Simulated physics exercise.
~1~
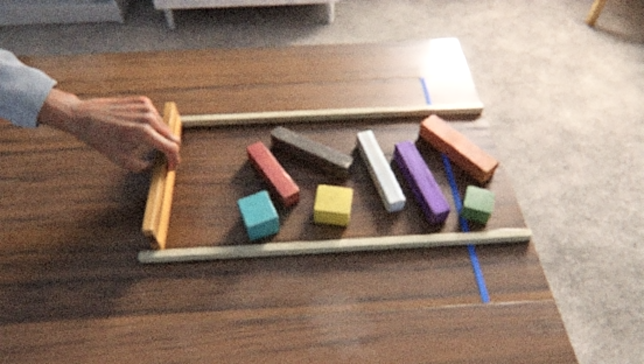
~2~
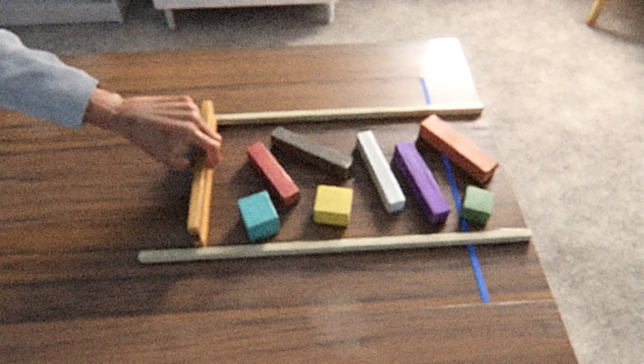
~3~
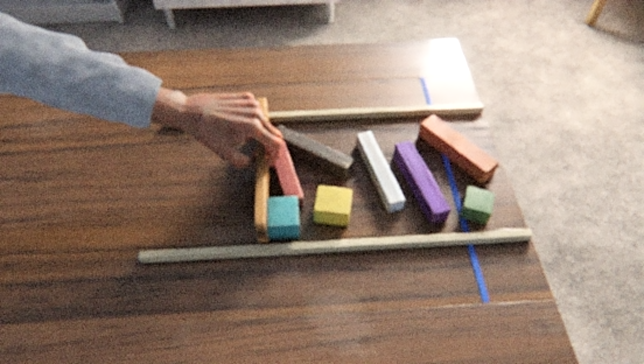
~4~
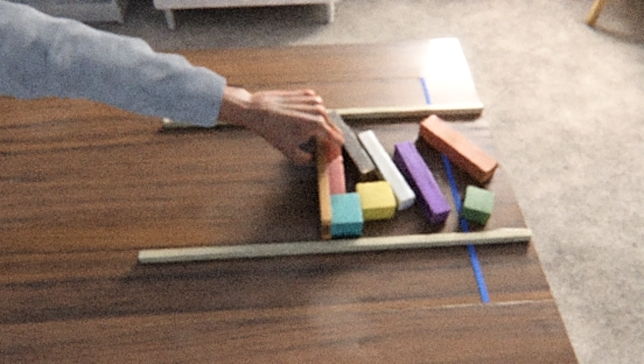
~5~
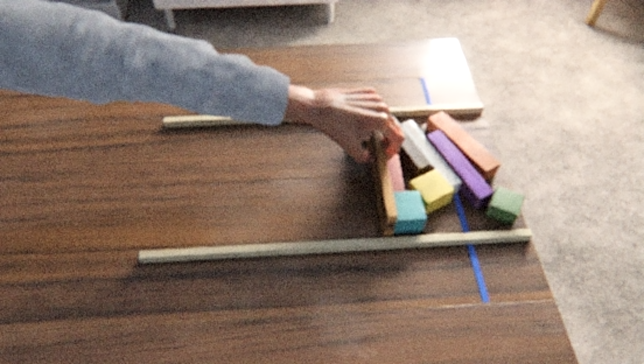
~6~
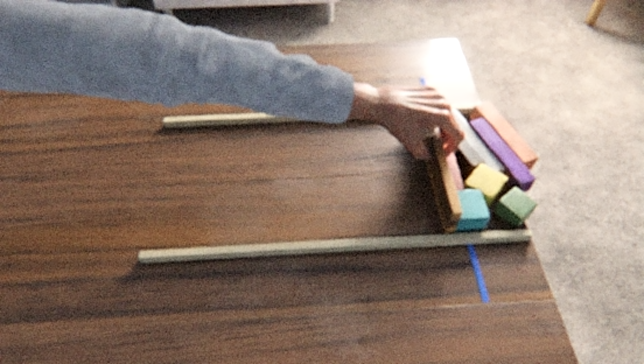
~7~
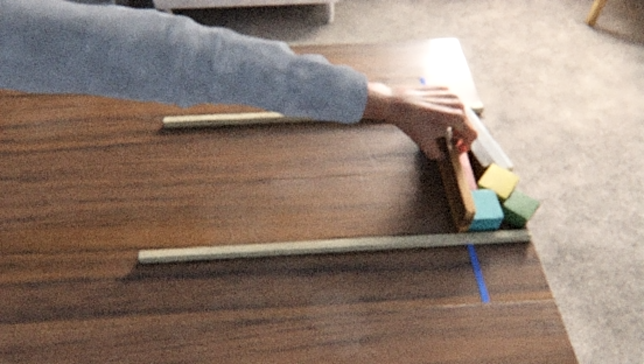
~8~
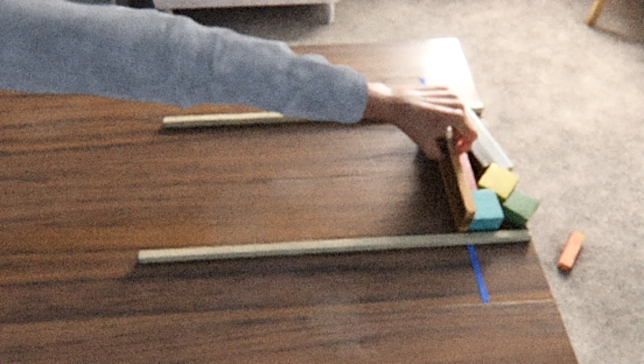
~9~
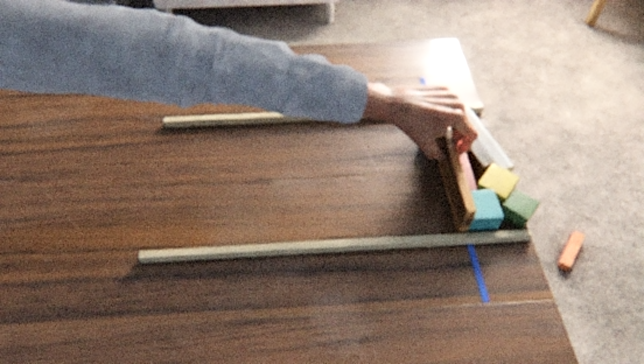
In the video, a hand slides an upright wooden board rightward along a channel on a table, bunching colored bars and blocks toward the edge, until the purple and orange bars go over and the board stops, leaving the orange one visible on the floor.
